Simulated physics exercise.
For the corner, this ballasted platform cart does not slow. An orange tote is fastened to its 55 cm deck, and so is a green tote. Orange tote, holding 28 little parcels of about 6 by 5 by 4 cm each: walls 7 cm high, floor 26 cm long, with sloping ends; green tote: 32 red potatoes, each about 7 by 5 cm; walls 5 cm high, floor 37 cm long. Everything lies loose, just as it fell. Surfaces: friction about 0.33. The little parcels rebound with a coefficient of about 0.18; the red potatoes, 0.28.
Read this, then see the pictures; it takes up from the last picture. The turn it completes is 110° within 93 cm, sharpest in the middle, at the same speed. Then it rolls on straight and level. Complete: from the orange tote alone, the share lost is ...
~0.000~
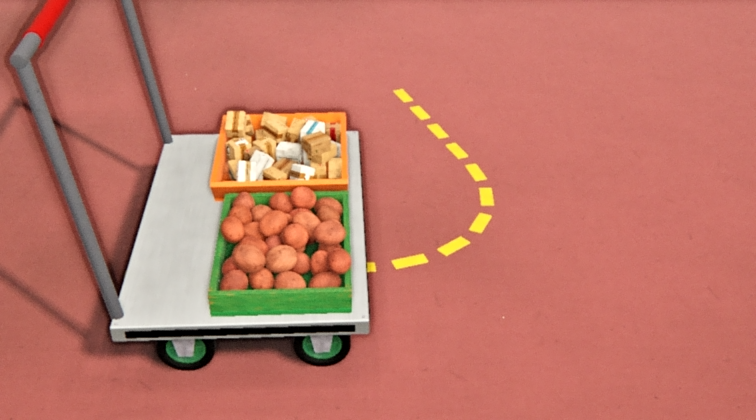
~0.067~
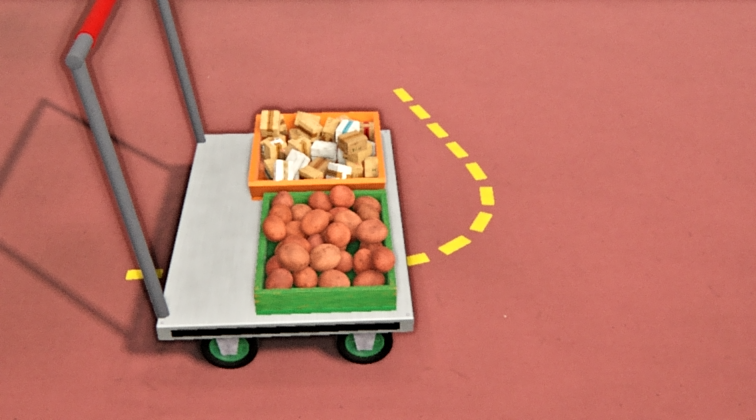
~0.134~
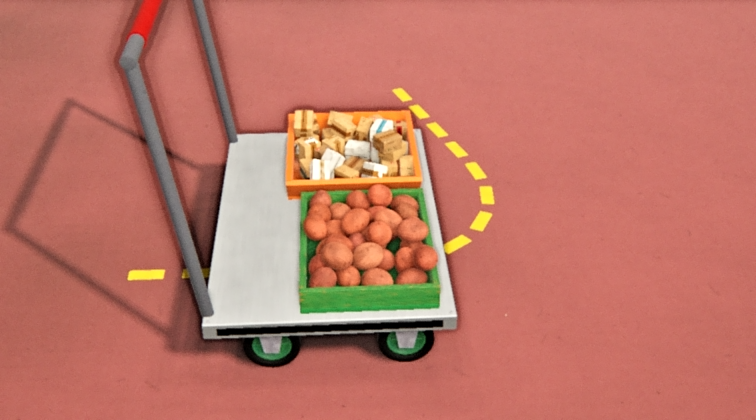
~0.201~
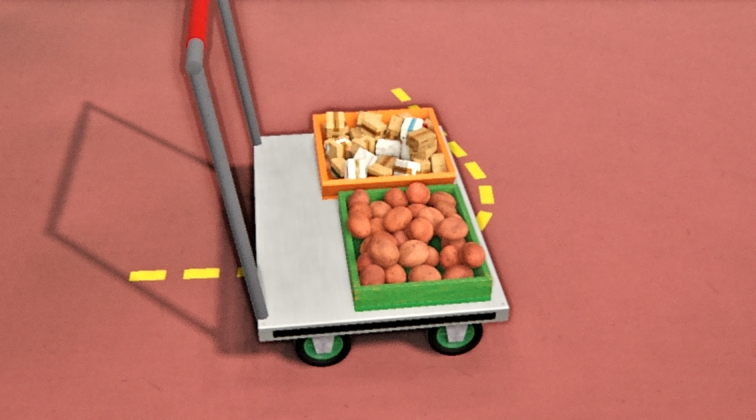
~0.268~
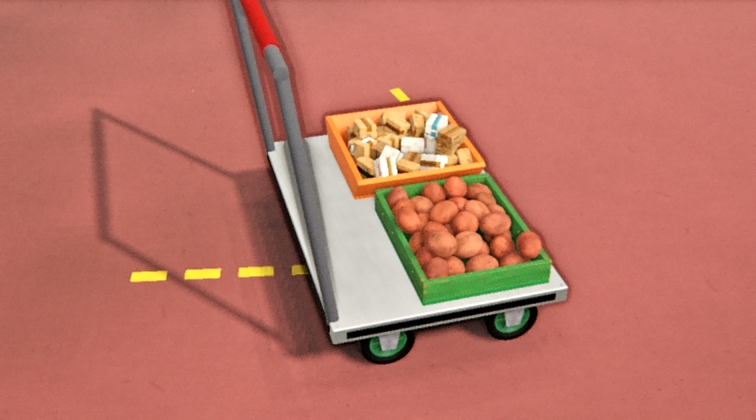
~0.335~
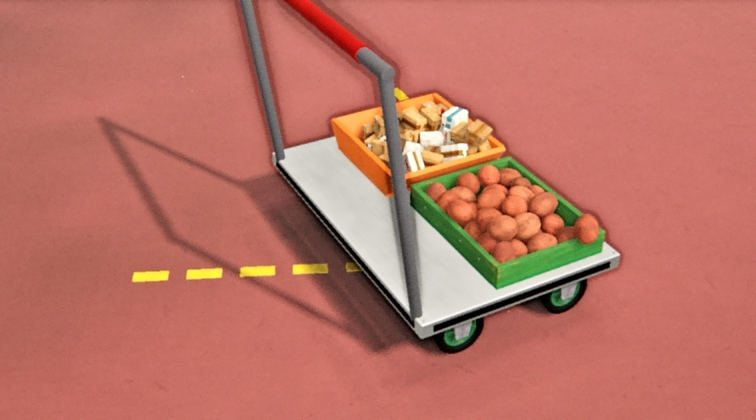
... less than a sixth.
After 0.47 s, 1 of 28 out of the orange tote and 1 of 32 out of the green tote.
After 0.61 s, 1 of 28 out of the orange tote and 6 of 32 out of the green tote.
After 0.82 s, 1 of 28 out of the orange tote and 8 of 32 out of the green tote.
When it is over (at 1.27 s), 1 of 28 out of the orange tote and 8 of 32 out of the green tote. Asked share, 1 of 28, 4 per cent.
